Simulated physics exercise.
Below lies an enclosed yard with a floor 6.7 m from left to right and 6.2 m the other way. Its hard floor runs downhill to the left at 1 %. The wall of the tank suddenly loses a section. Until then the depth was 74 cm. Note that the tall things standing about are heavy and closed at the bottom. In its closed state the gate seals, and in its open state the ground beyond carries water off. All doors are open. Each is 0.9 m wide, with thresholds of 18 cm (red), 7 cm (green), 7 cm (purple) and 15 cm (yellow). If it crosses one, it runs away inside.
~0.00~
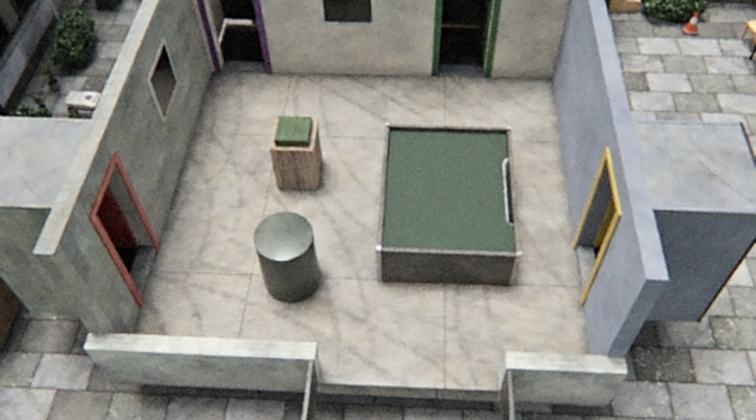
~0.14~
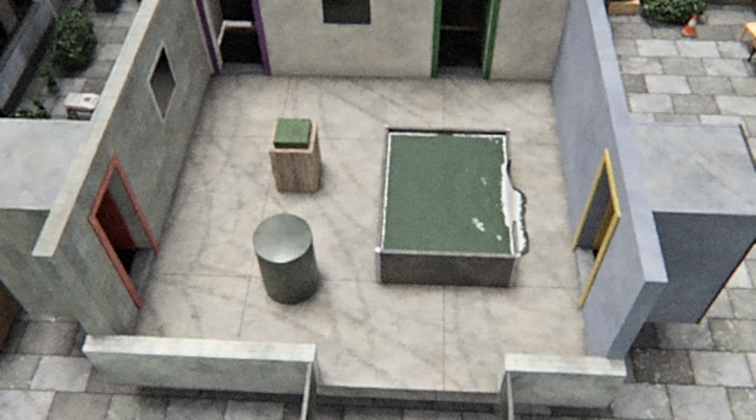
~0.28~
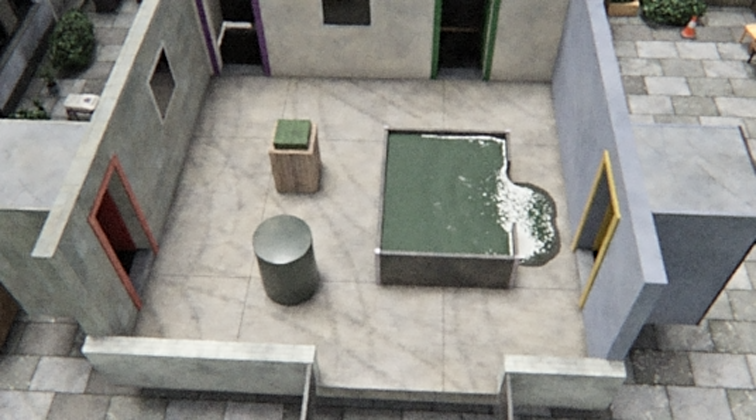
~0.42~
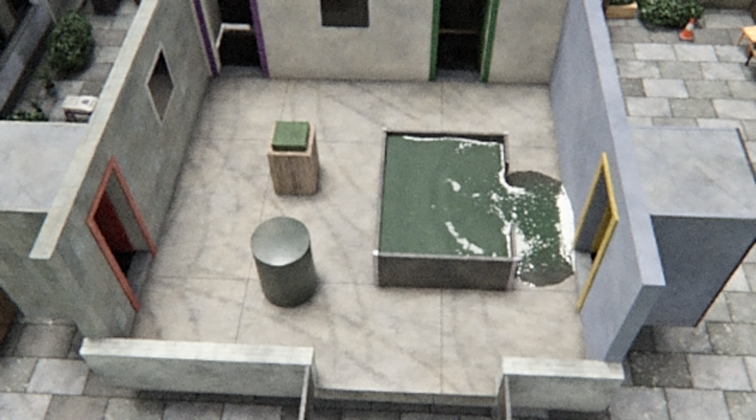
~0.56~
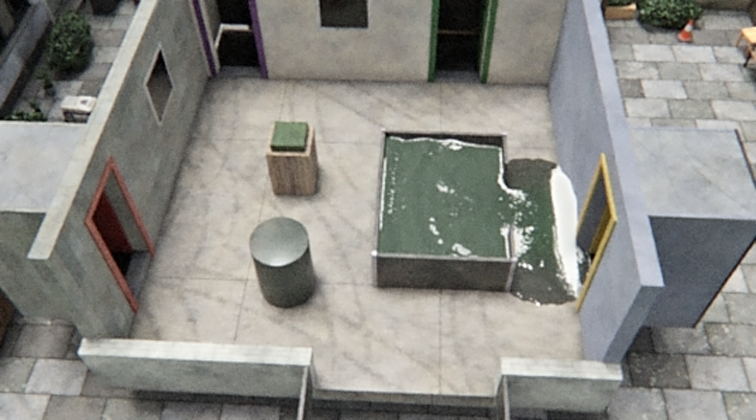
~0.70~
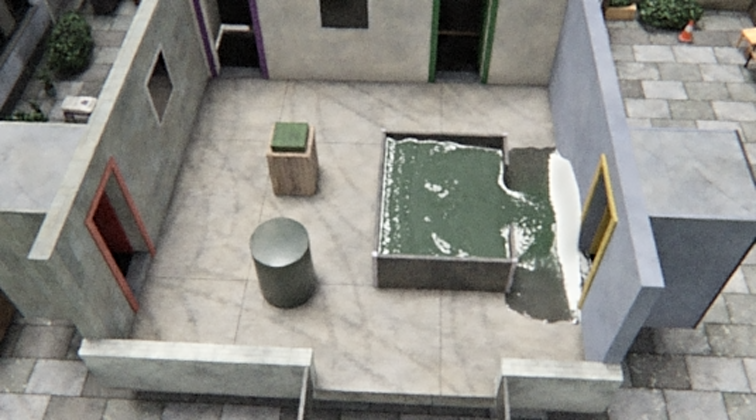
To begin with, a rectangular tank of dark green water stands still in a walled yard with a cylinder and a wooden block. Its right side opens and water pours out in white froth, then spreads across the pale floor to the right-hand wall and along it beside the yellow-framed doorway.
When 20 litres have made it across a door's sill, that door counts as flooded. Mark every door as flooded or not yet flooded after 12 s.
After that time, red door: Not yet flooded; green door: Flooded; purple door: Flooded; yellow door: Flooded.
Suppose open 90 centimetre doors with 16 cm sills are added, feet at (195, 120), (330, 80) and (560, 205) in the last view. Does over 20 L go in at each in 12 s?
Well, the first is on the low side, the second is on the low side, and the third is on the high side.
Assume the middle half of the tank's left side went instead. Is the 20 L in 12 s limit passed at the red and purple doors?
Red: Beyond limit; purple: Beyond limit.
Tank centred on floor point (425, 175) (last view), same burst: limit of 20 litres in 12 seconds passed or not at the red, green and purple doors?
Red stays inside, green goes beyond, purple goes beyond, judged against that limit.
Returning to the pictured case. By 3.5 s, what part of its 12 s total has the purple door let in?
Some 0 in a hundred.
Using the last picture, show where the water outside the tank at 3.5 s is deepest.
Roughly (558, 229).
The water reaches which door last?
Last comes the red one.
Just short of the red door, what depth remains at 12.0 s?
11.5 cm or so.
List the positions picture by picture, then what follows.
The tank at (448, 188) is whole and still, 74 cm deep, in the first frame.
Water pours out at (506, 212) and has run 0.7 m, to a hidden place; typically 11 cm deep outside, 74 cm at the tank's back, in the second frame.
Water pours out at (505, 214) and has run 0.9 m, to (553, 252); typically 12 cm deep outside, 74 cm at the tank's back, in the third frame.
The front is at (572, 268), 1.3 m from the gap at (503, 216); 2.0 m2 of floor is under water; 74 cm left at the back of the tank, in the fourth frame.
Water pours out at (502, 217) and has run 1.7 m, to (574, 295); typically 11 cm deep outside, 68 cm at the tank's back, in the fifth frame.
The front is at (578, 320), 2.0 m from the gap at (503, 217); 3.0 m2 of floor is under water; 62 cm left at the back of the tank, in the sixth frame.
After 1.4 s water covers 15 % of the floor and is deepest (56 cm) near (558, 229); red door not reached, green door not reached, purple door not reached, yellow door 31 cm at the sill, 40 L in.
After 2.2 s water covers 30 % of the floor and is deepest (42 cm) near (558, 229); red door not reached, green door 18 cm at the sill, 10 L in, purple door not reached, yellow door 27 cm at the sill, 101 L in.
After 3.5 s water covers 50 % of the floor and is deepest (32 cm) near (558, 229); red door not reached, green door 15 cm at the sill, 64 L in, purple door not reached, yellow door 21 cm at the sill, 142 L in.
After 7.0 s water covers 90 % of the floor and is deepest (17 cm) near (153, 260); red door 10 cm at the sill, 0 L in, green door 10 cm at the sill, 122 L in, purple door 7 cm at the sill, 8 L in, yellow door 11 cm at the sill, 163 L in.
After 12.0 s water covers 100 % of the floor and is deepest (14 cm) near (120, 364); red door 12 cm at the sill, 0 L in, green door 5 cm at the sill, 131 L in, purple door 10 cm at the sill, 43 L in, yellow door 5 cm at the sill, 163 L in.
